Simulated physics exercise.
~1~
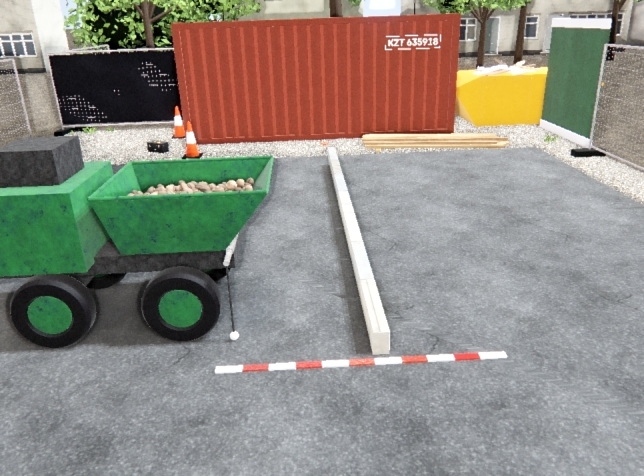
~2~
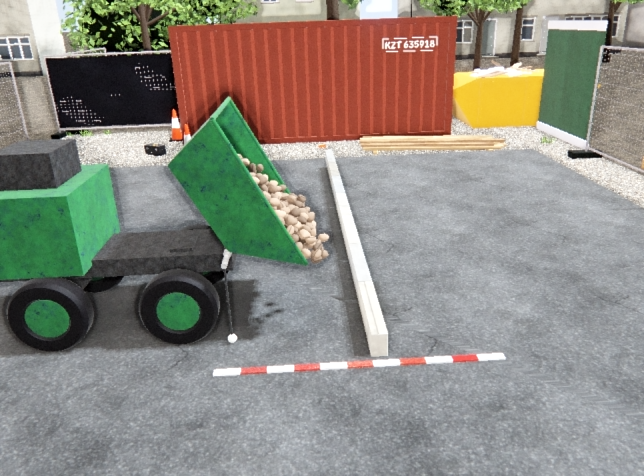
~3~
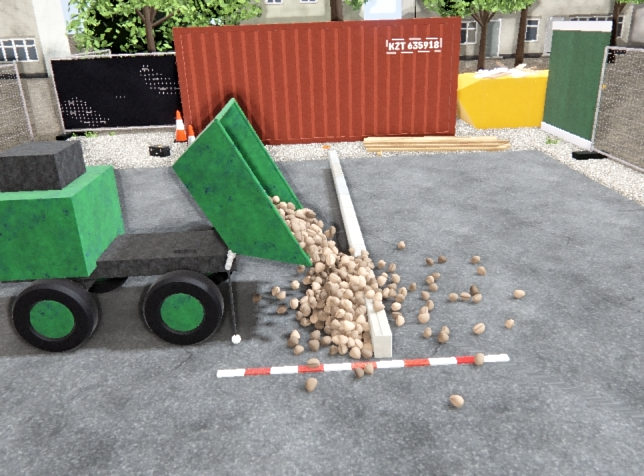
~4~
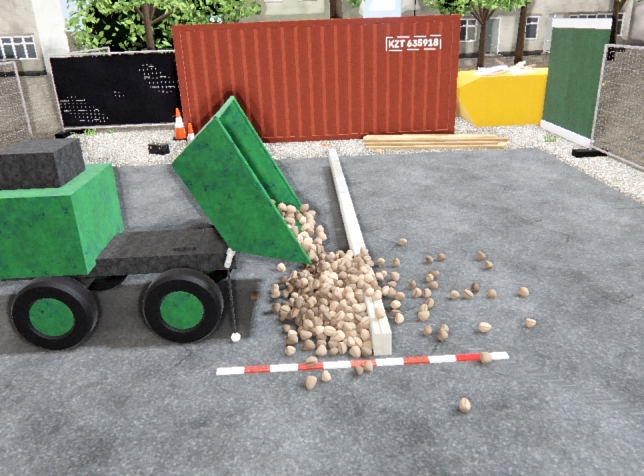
Green site dumper tipping its skip and pouring brown cobbles into a heap against a pale kerb, a few scattering beyond it.
